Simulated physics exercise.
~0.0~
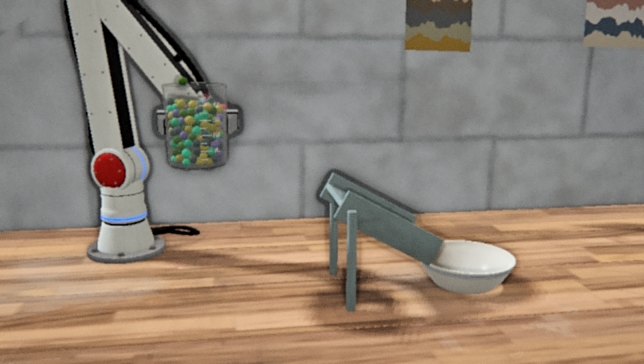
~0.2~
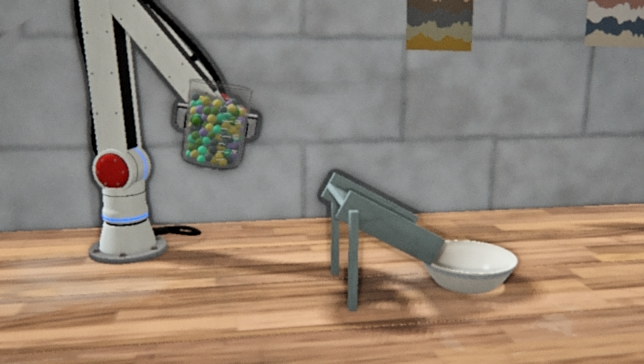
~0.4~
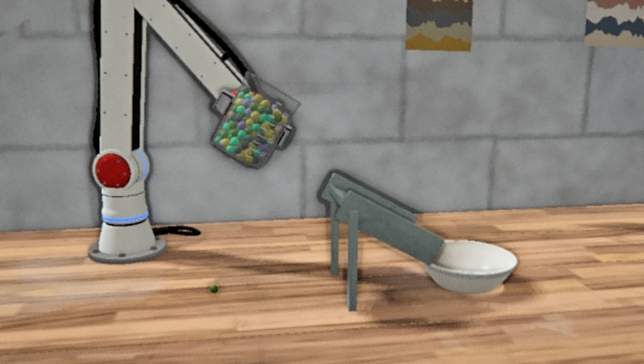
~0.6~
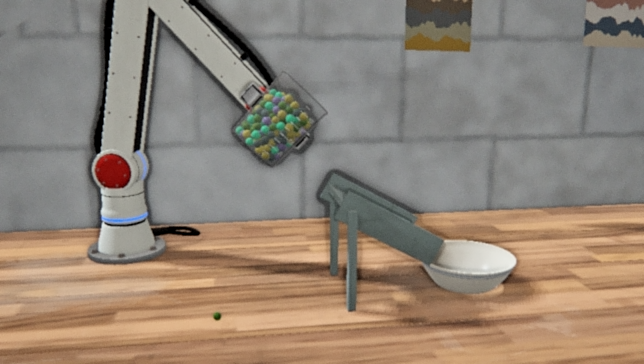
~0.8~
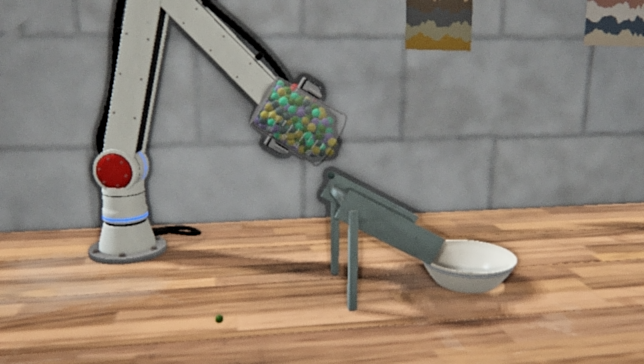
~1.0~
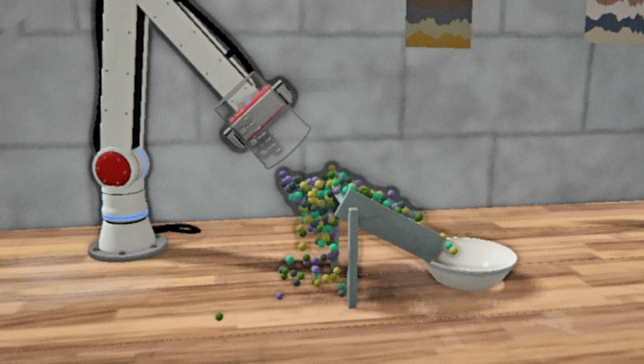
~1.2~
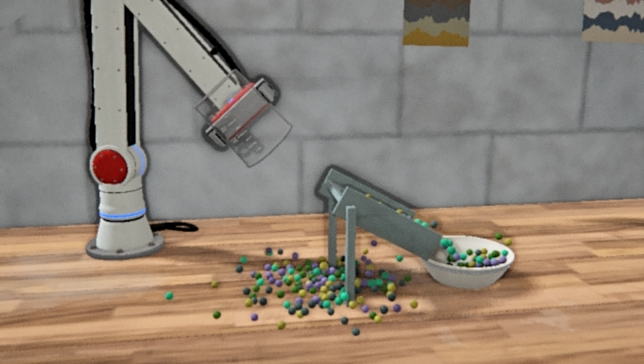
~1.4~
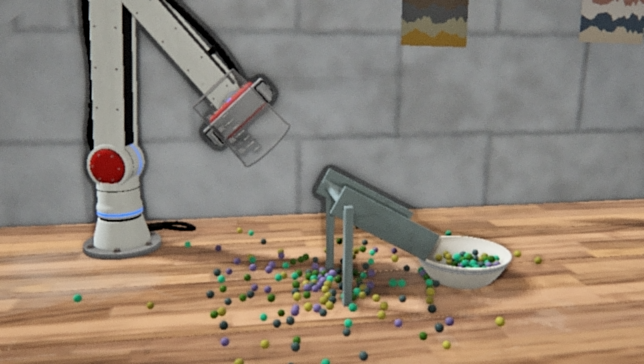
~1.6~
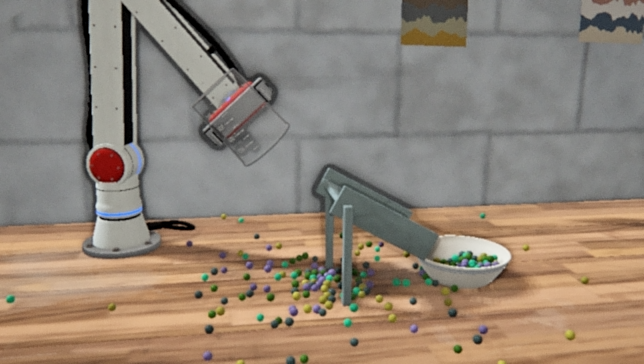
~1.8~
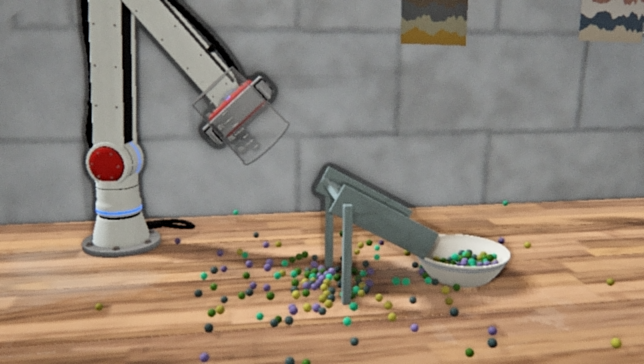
A robot arm carries a clear tumbler of colourful round sweets to the right while tipping it, dropping one early, then pours them over the chute's upper end and draws back left. Some slide into the white bowl, but most end up scattered across the wooden table.
